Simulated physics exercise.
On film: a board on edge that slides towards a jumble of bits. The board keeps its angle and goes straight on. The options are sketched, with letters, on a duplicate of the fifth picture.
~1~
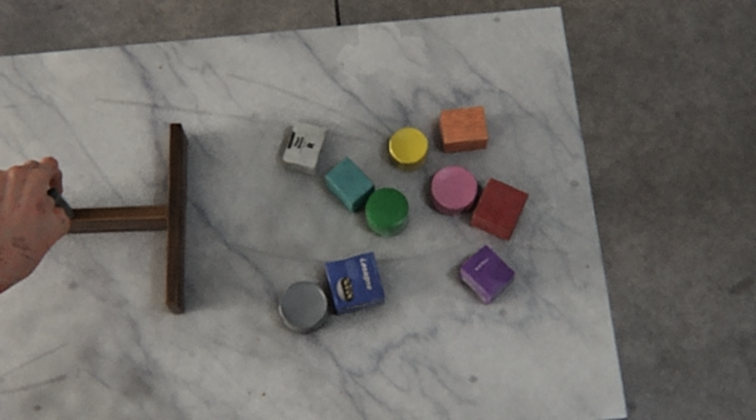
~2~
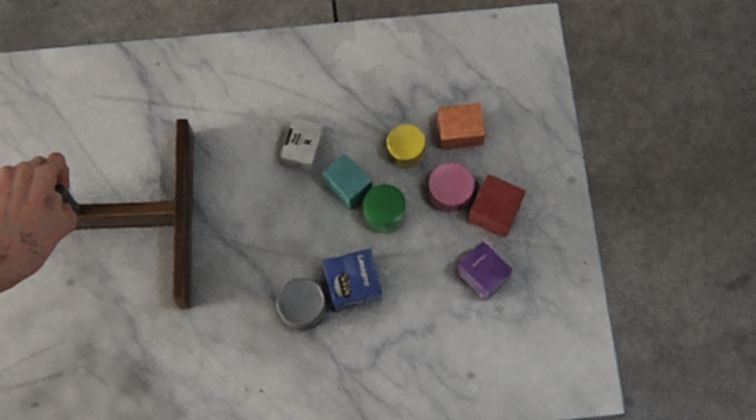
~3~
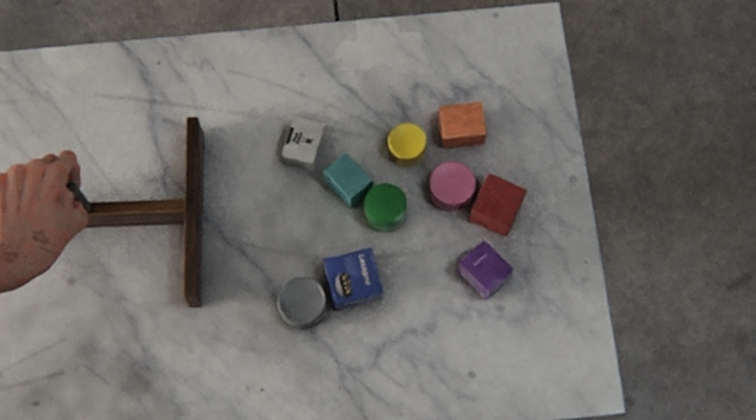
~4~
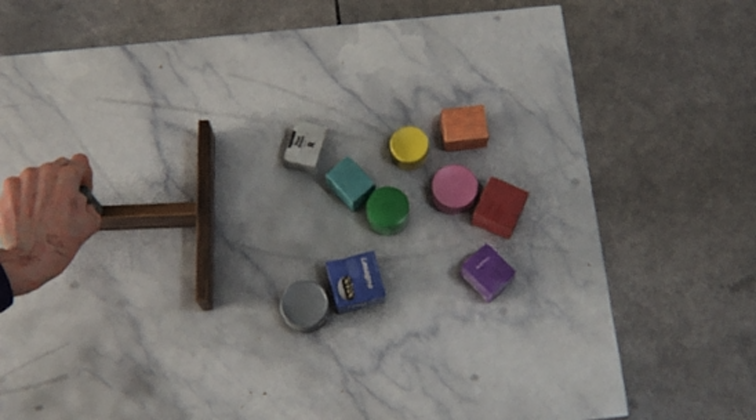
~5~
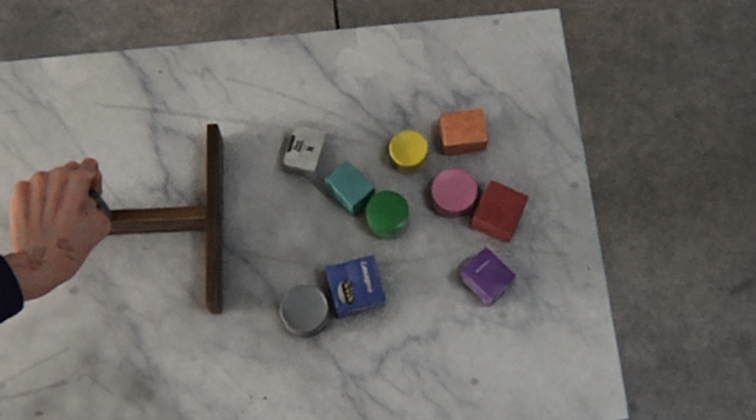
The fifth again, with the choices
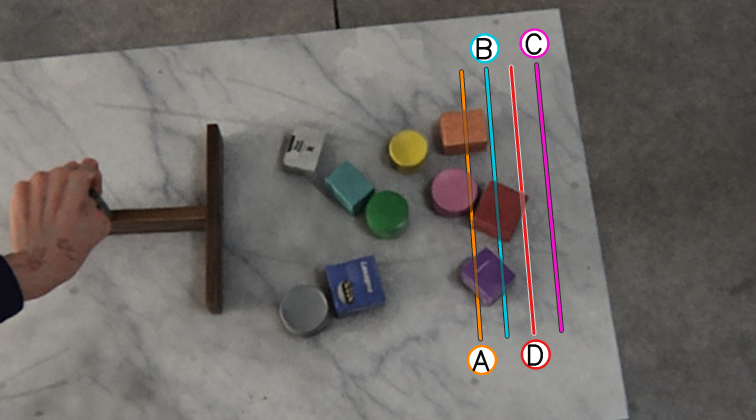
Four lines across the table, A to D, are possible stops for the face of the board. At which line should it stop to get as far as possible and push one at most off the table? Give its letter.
Up to line D.
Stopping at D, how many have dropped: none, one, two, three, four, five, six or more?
The count is none.
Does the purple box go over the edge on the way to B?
No.
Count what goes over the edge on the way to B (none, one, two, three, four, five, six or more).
In all, none.
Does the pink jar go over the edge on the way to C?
Yes.
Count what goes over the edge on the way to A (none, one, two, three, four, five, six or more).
By then, none.
On the marked copy, A at (471, 200); B at (496, 197); C at (548, 192); D at (522, 195).
Following D. Soon after the start, board (323, 200); grey tub (331, 324); white box (346, 146).
Later, board (433, 189); red block (523, 222); orange block (501, 117).
In the end, board (521, 181); orange block (568, 108); yellow jar (573, 146); none fallen.
As for the rest, A is within the limit but short; B is within the limit but short; C drops four.
